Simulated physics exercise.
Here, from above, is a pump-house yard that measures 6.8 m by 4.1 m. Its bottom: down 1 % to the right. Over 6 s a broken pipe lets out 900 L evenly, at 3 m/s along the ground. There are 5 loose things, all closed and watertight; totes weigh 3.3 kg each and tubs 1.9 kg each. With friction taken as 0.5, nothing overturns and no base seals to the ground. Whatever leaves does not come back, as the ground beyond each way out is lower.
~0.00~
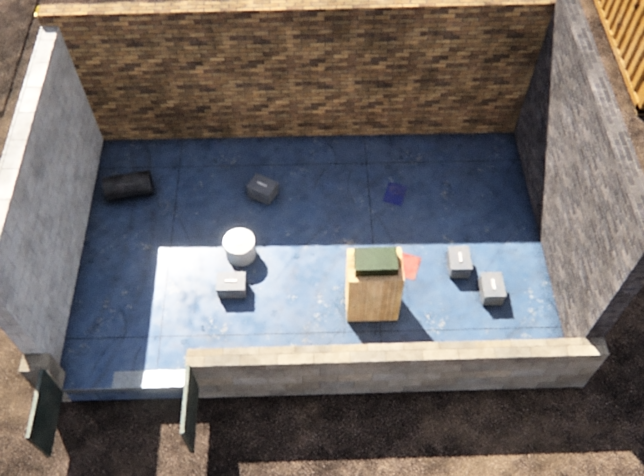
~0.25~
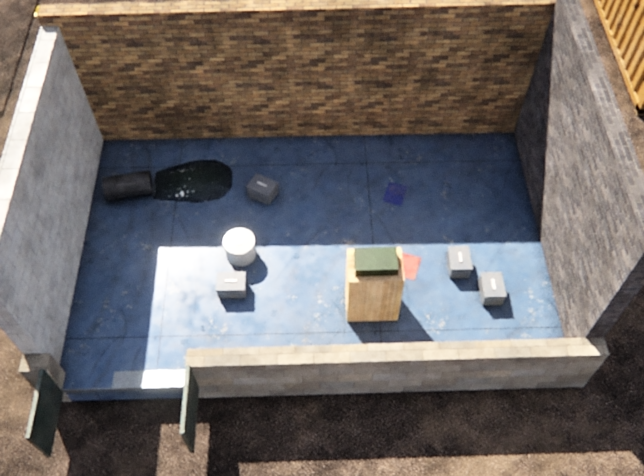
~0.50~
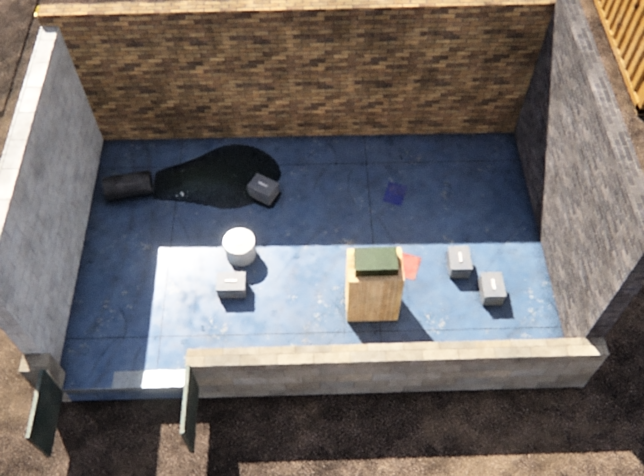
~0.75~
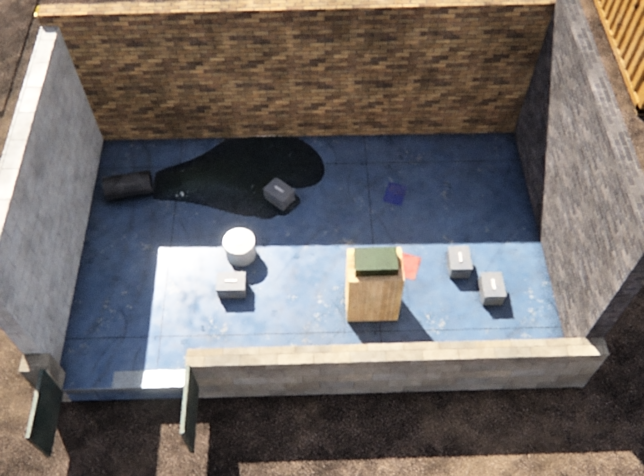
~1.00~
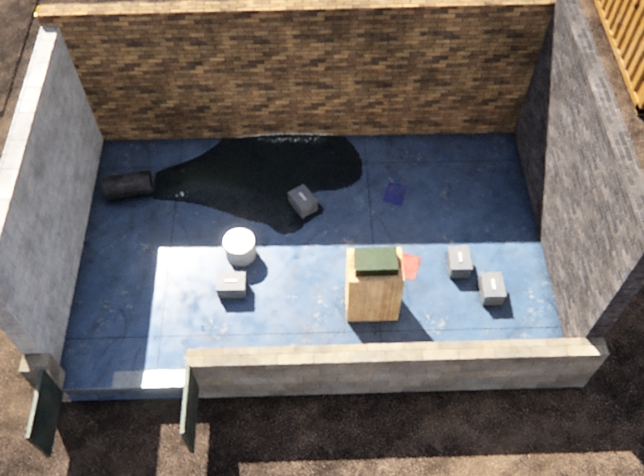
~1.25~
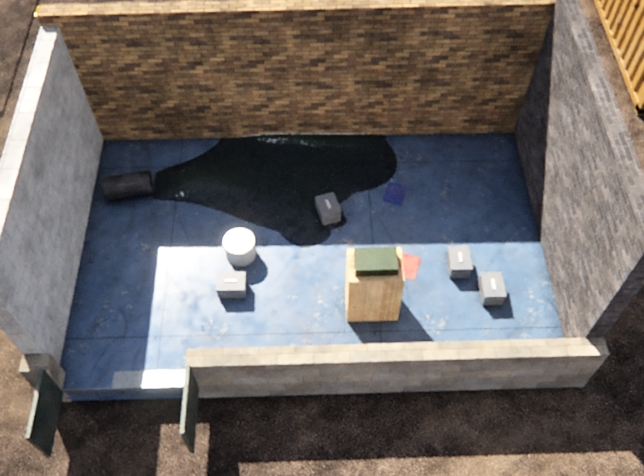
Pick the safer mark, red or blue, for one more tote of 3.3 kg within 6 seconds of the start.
Red.
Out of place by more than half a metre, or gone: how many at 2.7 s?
By my tally, 1.
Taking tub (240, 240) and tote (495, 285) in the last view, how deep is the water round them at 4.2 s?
Some 0 cm at the first, some 0 cm at the second.
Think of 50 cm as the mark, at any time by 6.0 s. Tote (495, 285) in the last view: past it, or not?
Verdict: Above.
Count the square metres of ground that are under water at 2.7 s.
Wet: Near 11.0 m2.
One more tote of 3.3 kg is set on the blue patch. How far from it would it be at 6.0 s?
Distance: Approx. 300 cm.
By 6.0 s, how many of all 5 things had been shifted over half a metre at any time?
I count 2 of them.
After 1.8 s on red it would be 0 cm off in 0 cm of water; on blue it would be 15 cm off in 3 cm of water.
After 2.7 s on red it would be 0 cm off in 2 cm of water; on blue it would be 119 cm off in 2 cm of water.
After 4.2 s on red it would be 0 cm off in 2 cm of water; on blue it would be 233 cm off in 8 cm of water.
After 6.0 s on red it would be 0 cm off in 2 cm of water; on blue it would be 301 cm off in 14 cm of water.
